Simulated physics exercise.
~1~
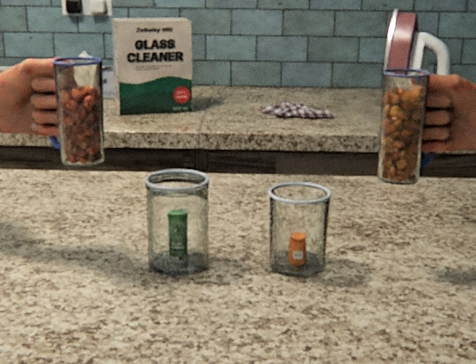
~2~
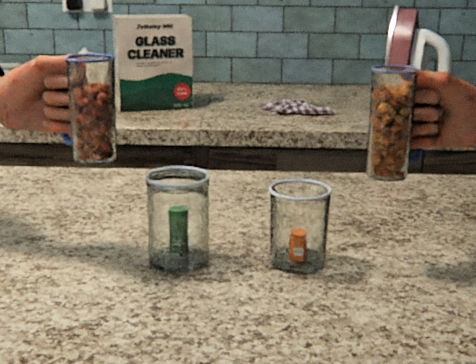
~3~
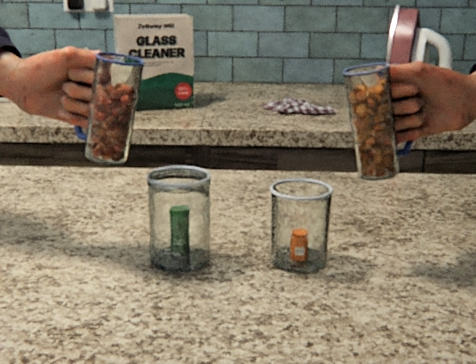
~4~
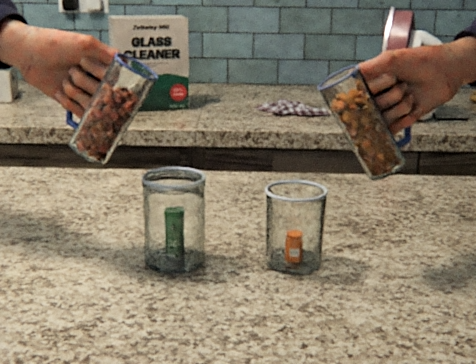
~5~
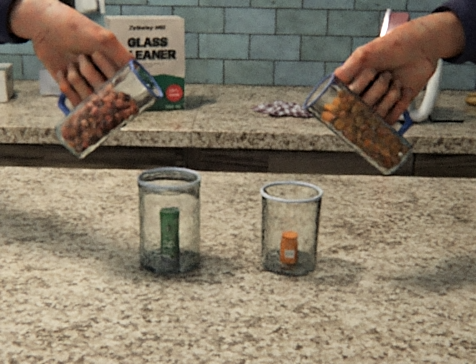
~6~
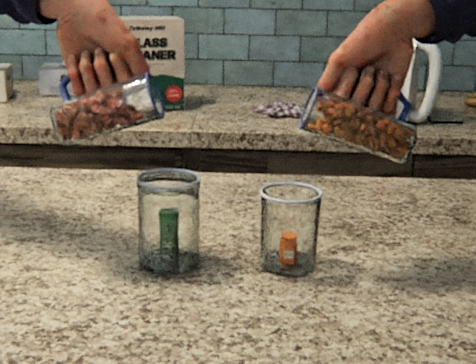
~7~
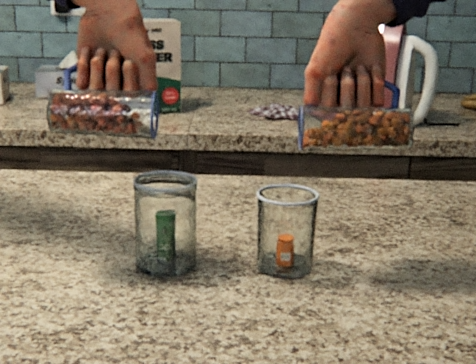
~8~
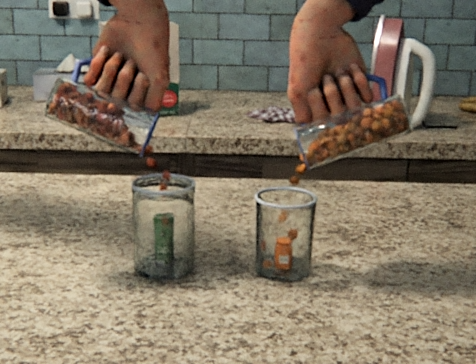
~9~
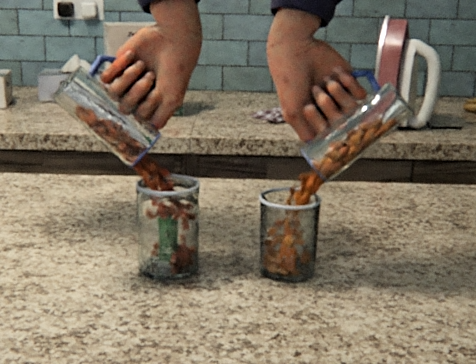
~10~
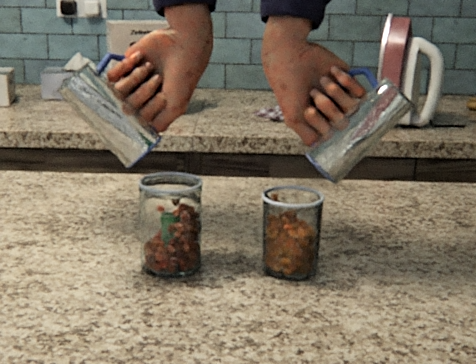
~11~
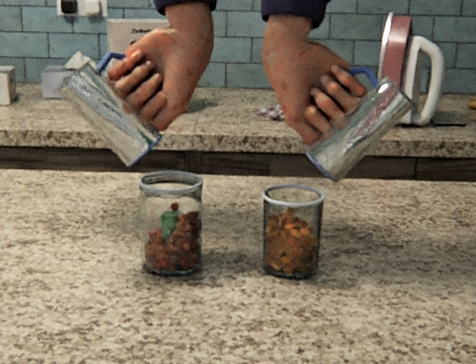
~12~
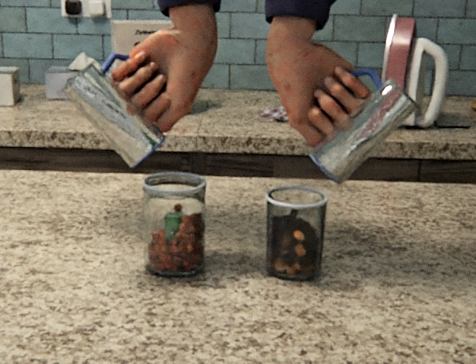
Two hands tipping cups of small brownish pieces into clear containers, covering the orange object while the green one still shows.
